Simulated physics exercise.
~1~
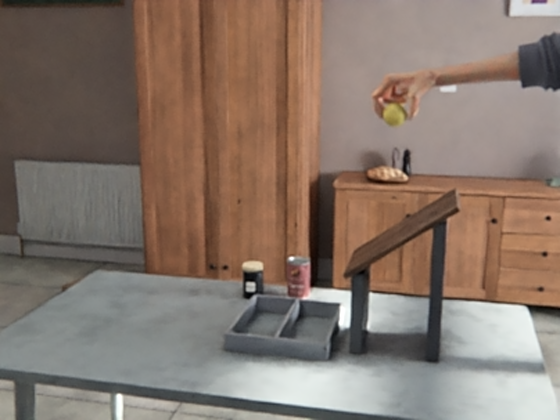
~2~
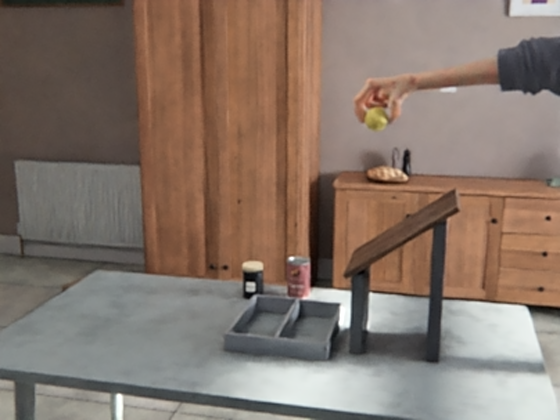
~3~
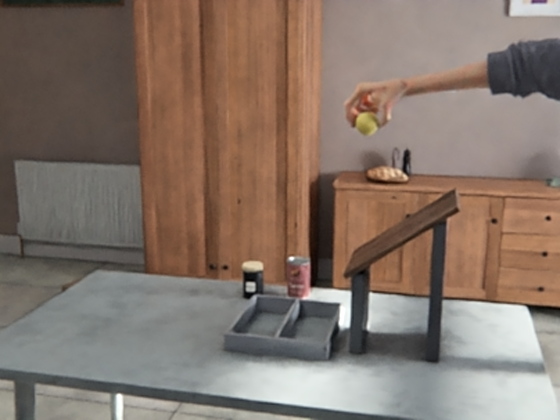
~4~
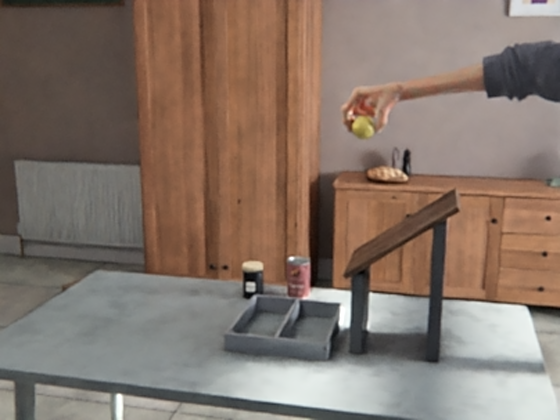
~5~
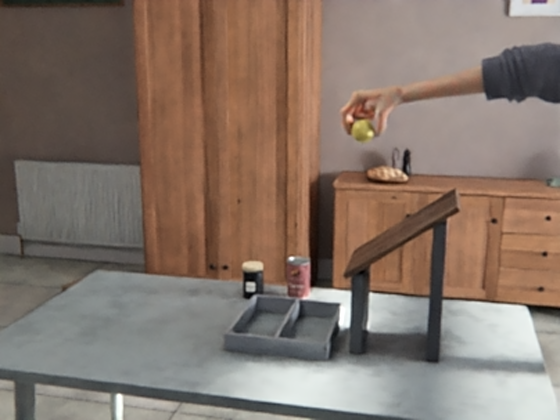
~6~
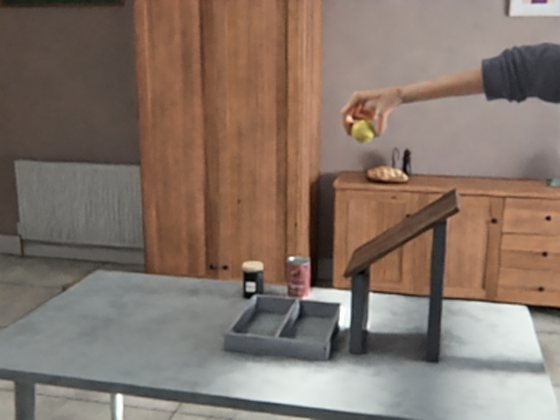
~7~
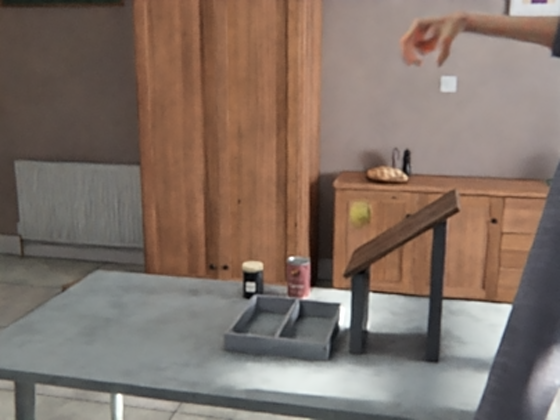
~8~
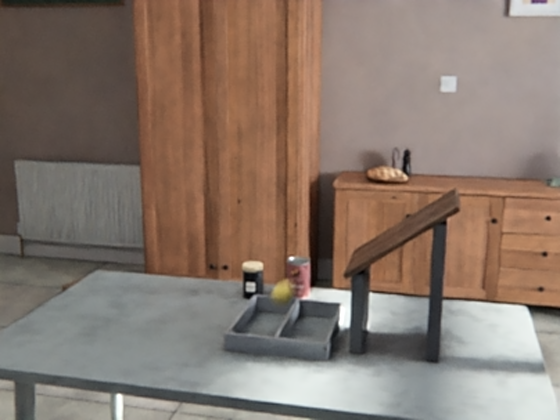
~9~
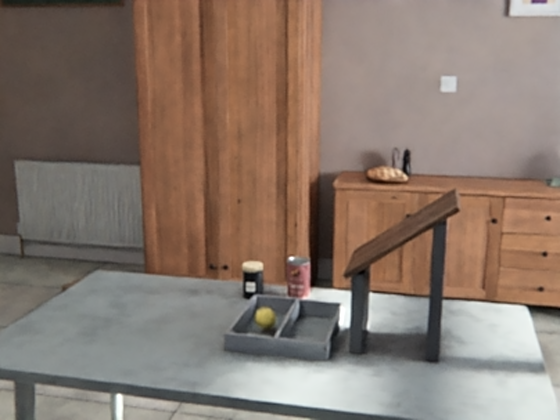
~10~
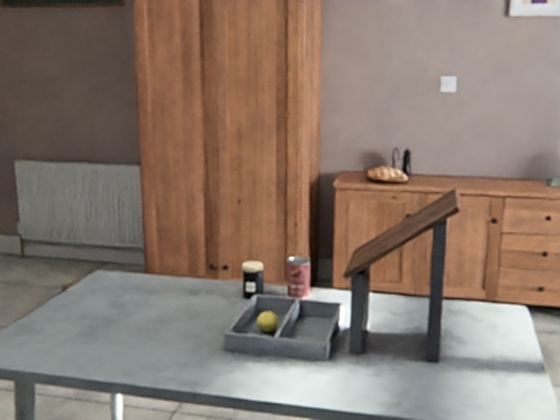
A hand holds a yellow lemon high above a grey table, seen from a fixed, slightly raised view across a room with a tall wooden cupboard, a white radiator and a sideboard with bread on it. On the table stand a sloping brown board on dark posts, a grey two-bay tray to its left, and a black jar and red tin behind the tray. The arm shifts left, lowers slightly and pauses over the board. The hand lets go and withdraws as the lemon drops. The lemon then travels left and down towards the tray. It comes to rest in the left bay, farther from the board.
